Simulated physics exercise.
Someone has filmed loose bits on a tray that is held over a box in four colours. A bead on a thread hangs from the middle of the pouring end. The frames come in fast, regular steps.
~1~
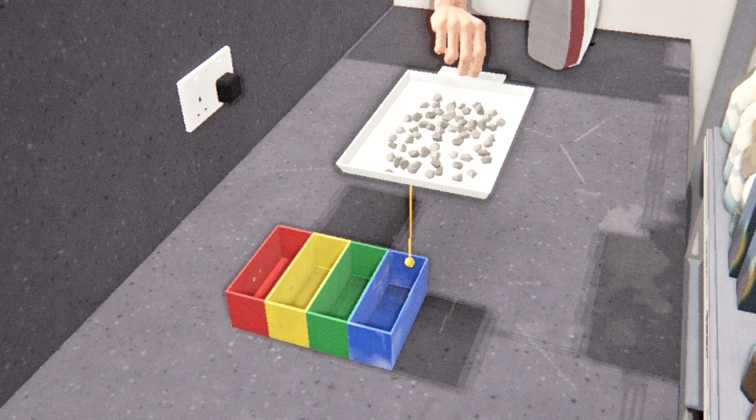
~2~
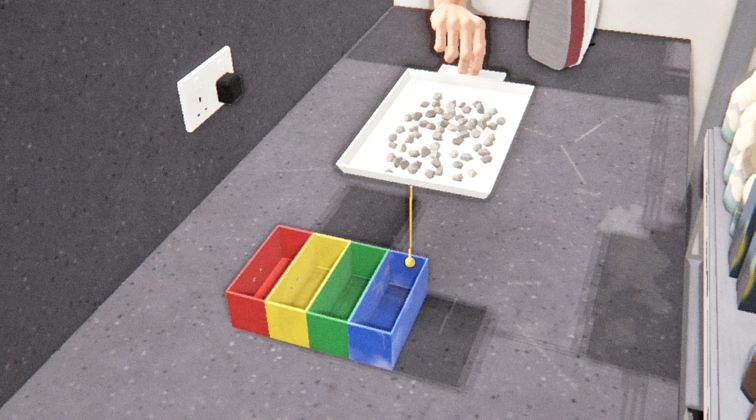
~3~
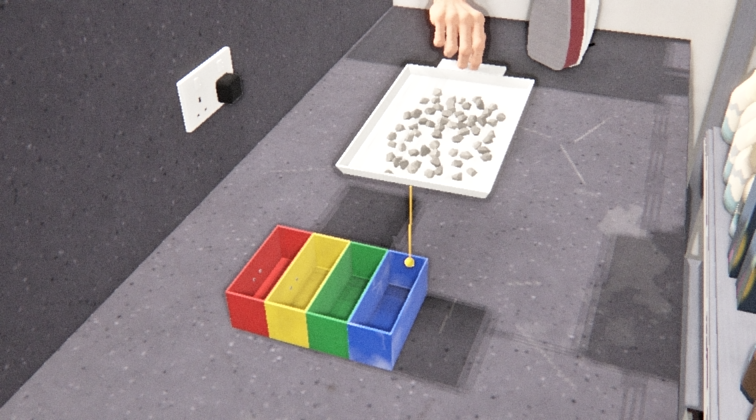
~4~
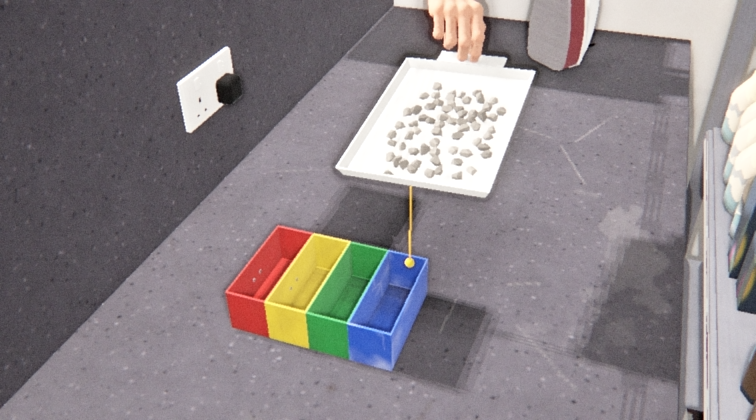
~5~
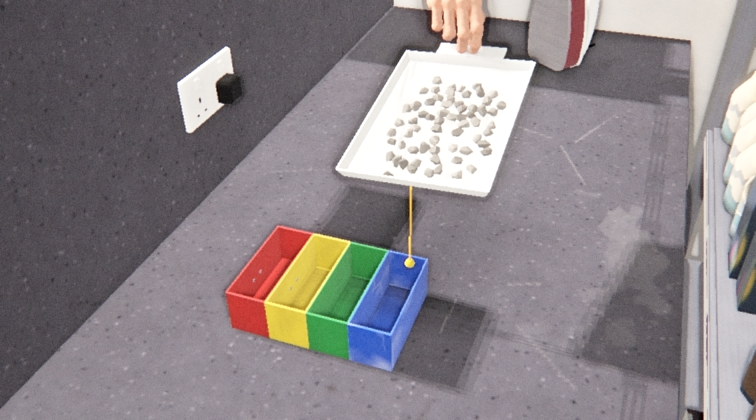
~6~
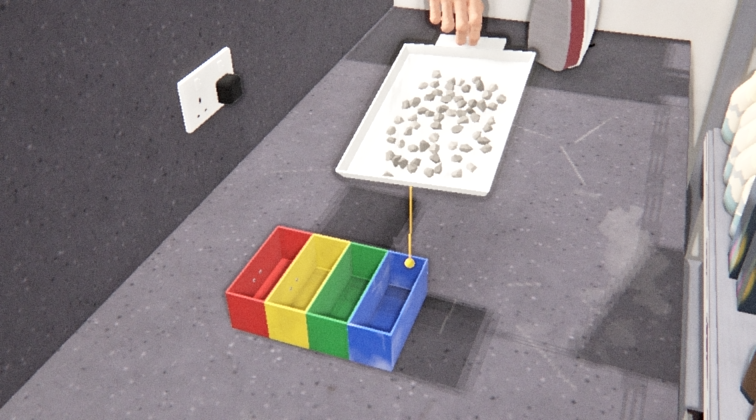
A white tray scattered with small grey stones starts out held by a hand at its far edge, above a box with red, yellow, green and blue compartments. The hand slowly raises the far edge, steepening the tray slightly, while the stones barely shift and the bead hangs still on its thread.
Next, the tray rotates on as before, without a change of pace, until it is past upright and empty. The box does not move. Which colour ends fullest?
The green cell gets the most.
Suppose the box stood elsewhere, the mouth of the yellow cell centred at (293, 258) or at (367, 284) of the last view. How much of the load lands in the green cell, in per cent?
First some 40, then 10 per cent.
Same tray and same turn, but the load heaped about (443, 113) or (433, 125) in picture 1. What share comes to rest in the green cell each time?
Near 60 % and 50 %.
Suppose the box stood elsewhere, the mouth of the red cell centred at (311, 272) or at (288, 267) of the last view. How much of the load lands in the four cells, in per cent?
First some 100, then 100 per cent.
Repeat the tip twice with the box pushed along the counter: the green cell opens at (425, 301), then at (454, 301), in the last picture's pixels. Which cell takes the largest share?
The first try: The cell in red. The second: The red one.
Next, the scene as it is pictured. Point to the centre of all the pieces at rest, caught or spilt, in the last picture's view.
Close to (353, 314).
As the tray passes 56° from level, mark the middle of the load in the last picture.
Around (379, 172).
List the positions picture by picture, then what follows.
In the first frame, corners of the pouring end (343, 162) and (485, 189), level; middle of the load (440, 131), bits of gravel; bead on its thread (410, 262); red cell (248, 311); yellow cell (287, 321); green cell (328, 332); blue cell (370, 343).
In the second frame, corners of the pouring end (343, 162) and (485, 188), level; middle of the load (440, 130).
In the third frame, corners of the pouring end (343, 163) and (485, 188), tipped barely, lowest at the left corner; middle of the load (439, 128).
In the fourth frame, corners of the pouring end (343, 165) and (485, 188), tipped a little, lowest at the left corner; middle of the load (439, 125).
In the fifth frame, corners of the pouring end (342, 167) and (485, 187), tipped a little, lowest at the left corner; middle of the load (439, 121).
In the sixth frame, corners of the pouring end (342, 168) and (484, 187), tipped a little, lowest at the left corner; middle of the load (439, 117); red cell (248, 311); yellow cell (287, 322); green cell (328, 333); blue cell (370, 344).
Just after the last frame, tray tipped steeply; the larger part on the tray; just a few in the blue cell; just a few in the green cell; just a few in the yellow cell; roughly a quarter falling or outside the box.
A moment on, tray tipped right over; just a few on the tray; roughly a third in the green cell; roughly a quarter in the blue cell; roughly a quarter in the yellow cell; roughly a quarter falling or outside the box.
Further on, tray tipped past a quarter turn; roughly half in the green cell; roughly a quarter in the blue cell; roughly a quarter in the yellow cell; about a tenth falling or outside the box.
When it is over, tray tipped past a quarter turn; roughly half in the green cell; roughly a quarter in the blue cell; roughly a quarter in the yellow cell; not one in the red cell; about a tenth outside the box.
